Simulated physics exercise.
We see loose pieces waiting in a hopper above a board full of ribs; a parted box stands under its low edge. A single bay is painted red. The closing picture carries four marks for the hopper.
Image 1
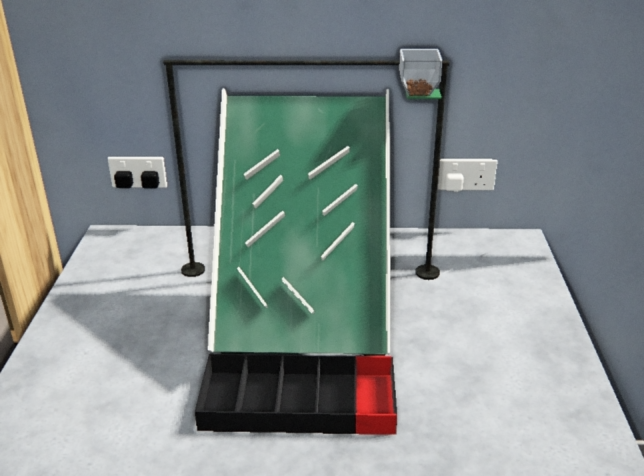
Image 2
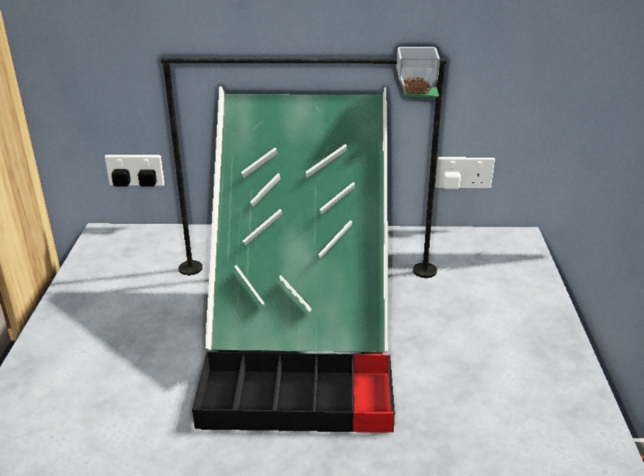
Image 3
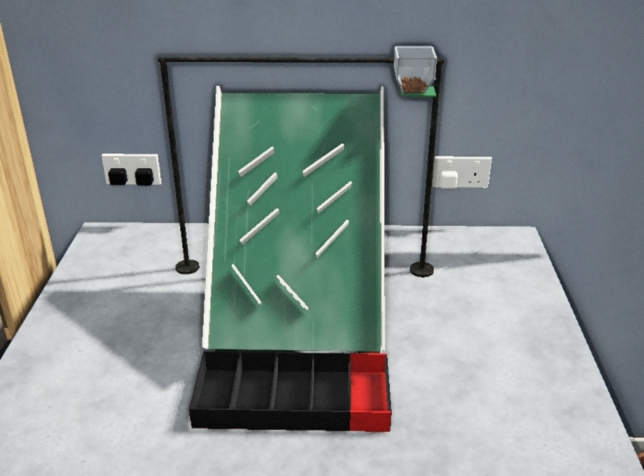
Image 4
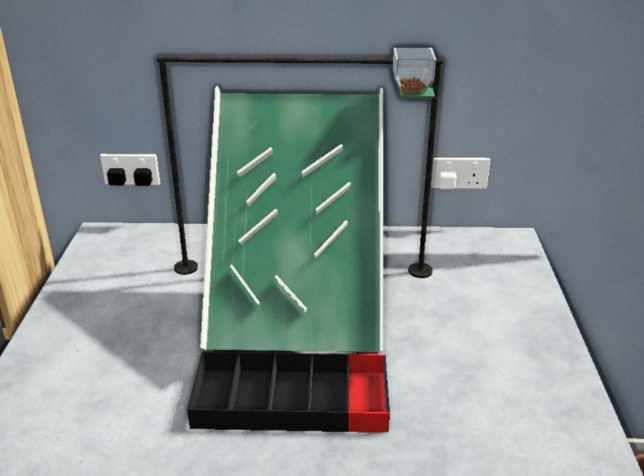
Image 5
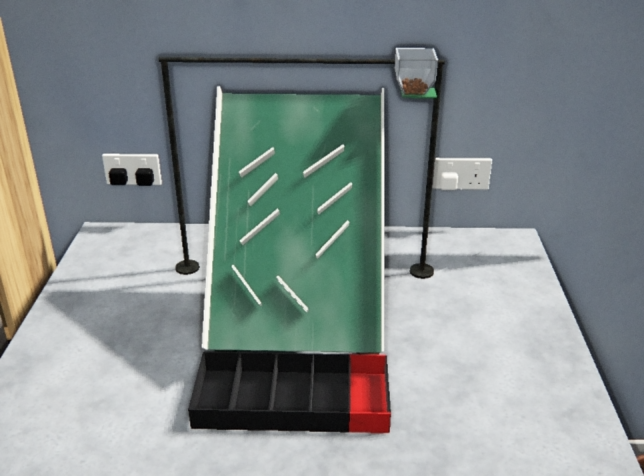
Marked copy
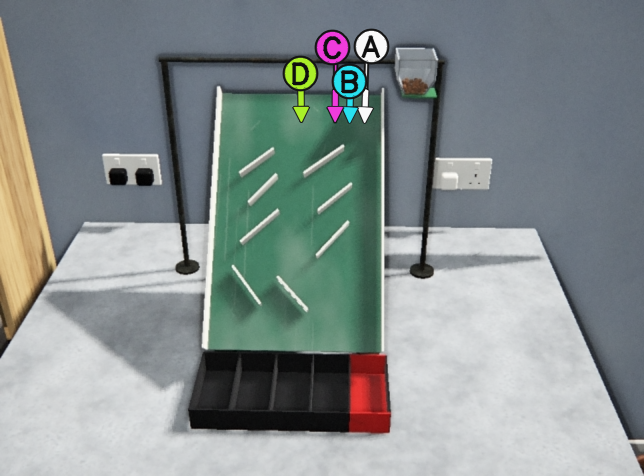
Only the camera moves, drifting very slightly so the whole view slides a touch left and then eases back a little right, while everything on the pale grey tabletop, seen from the front and slightly above, stays still. A sloping green board with white ribs stands behind a black box with one red bay at its right end. Above, a clear hopper of small brown pieces hangs at the right of a black frame against a blue-grey wall.
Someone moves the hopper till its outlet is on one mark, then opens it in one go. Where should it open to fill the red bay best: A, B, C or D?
Go for A.
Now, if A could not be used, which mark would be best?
It is B.
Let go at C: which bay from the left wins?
It is the first one.
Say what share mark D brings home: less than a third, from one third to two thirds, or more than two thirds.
Mark D gives less than a third.
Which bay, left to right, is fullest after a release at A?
The fifth.
On the marked copy, mark A meets the board at (364, 117); mark B meets the board at (349, 117); mark C meets the board at (335, 116); mark D meets the board at (301, 116).
With A, most in the red bay, a small part in other bays, a small part outside the box.
With B, about half in the red bay, about half in other bays.
With C, about a quarter in the red bay, about two thirds in other bays, a small part outside the box.
With D, a small part in the red bay, most in other bays.
